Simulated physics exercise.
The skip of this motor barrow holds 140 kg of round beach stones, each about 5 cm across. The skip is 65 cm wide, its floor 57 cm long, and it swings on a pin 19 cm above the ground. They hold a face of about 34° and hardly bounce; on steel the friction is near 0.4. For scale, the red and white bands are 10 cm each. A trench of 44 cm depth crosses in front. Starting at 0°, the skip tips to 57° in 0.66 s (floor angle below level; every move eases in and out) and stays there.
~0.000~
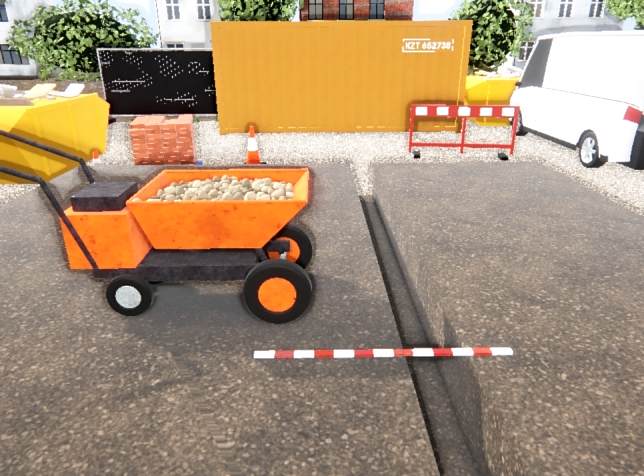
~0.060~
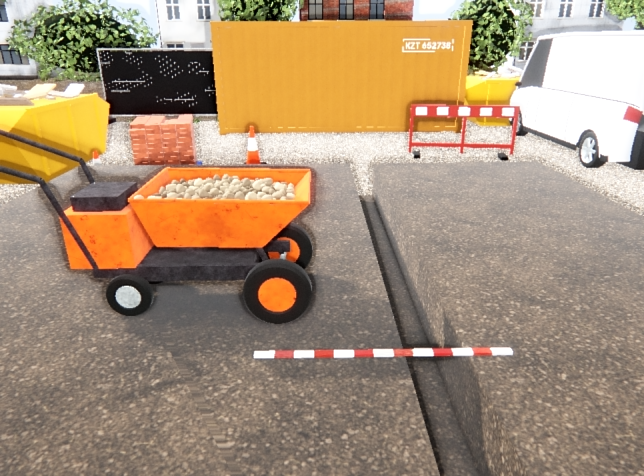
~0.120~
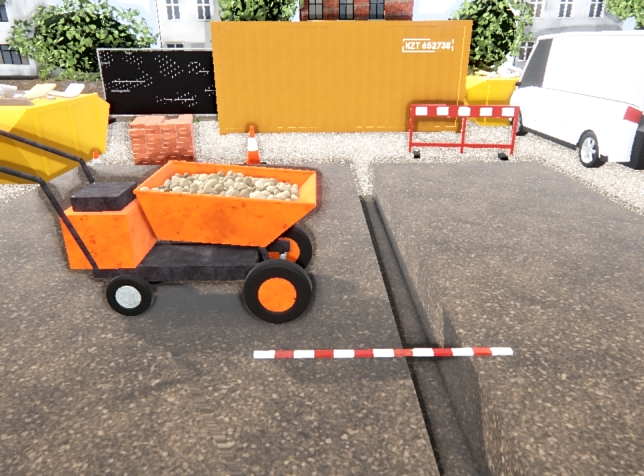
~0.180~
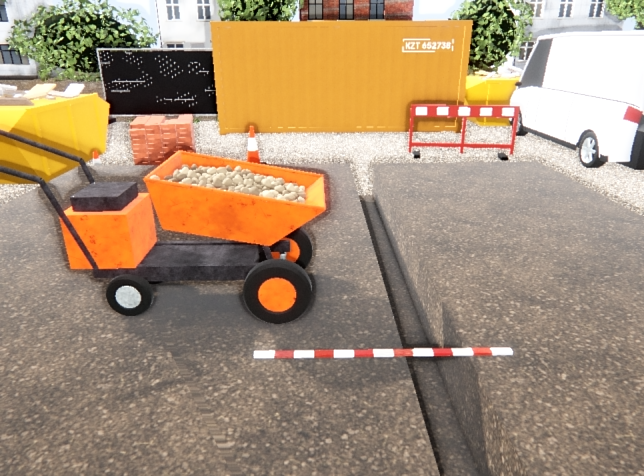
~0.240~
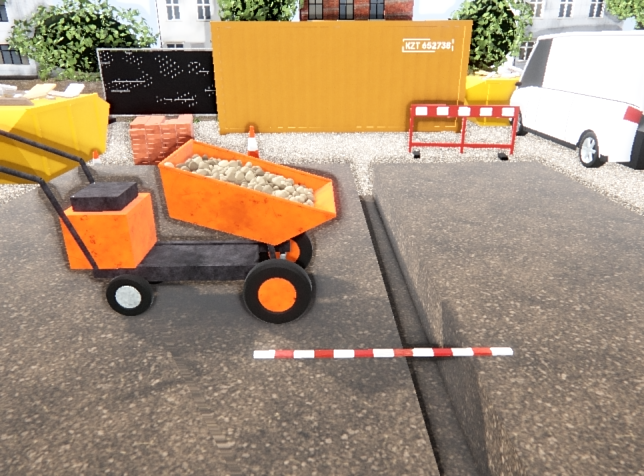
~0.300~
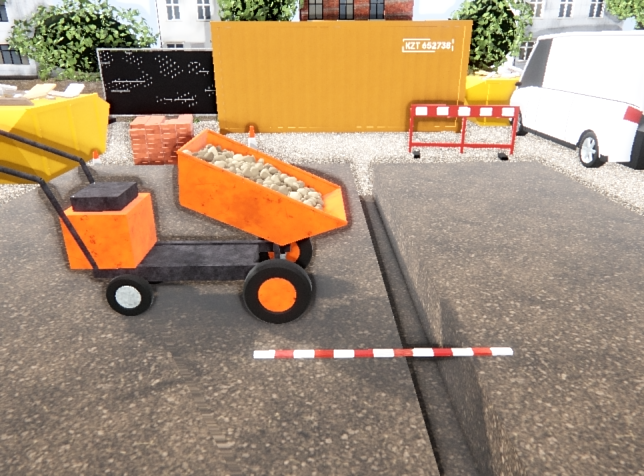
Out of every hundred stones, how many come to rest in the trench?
About 80 per cent.
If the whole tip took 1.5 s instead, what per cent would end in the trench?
In that case some 90 per cent.
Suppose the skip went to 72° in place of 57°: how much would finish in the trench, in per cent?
Then about 85 per cent.
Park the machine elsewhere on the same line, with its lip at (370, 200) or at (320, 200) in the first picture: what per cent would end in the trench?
About 30 and 70 per cent.
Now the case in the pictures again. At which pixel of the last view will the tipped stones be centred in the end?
Around (415, 339).
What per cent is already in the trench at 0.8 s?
Some 10 per cent.
After 0.5 s the floor is at 49°; 100 % in the skip; the foremost stones are at (353, 229).
After 0.8 s the floor is at 57°; 85 % in the skip, 6 % short of the trench, 9 % in the trench; the foremost stones are at (422, 282).
After 1.1 s the floor is at 57°; 35 % in the skip, 4 % short of the trench, 43 % in the trench, 17 % past the trench; the foremost stones are at (513, 288).
After 3.1 s the floor is at 57°; 0 % in the skip, 3 % short of the trench, 80 % in the trench, 18 % past the trench; the foremost stones are past the picture's edge.
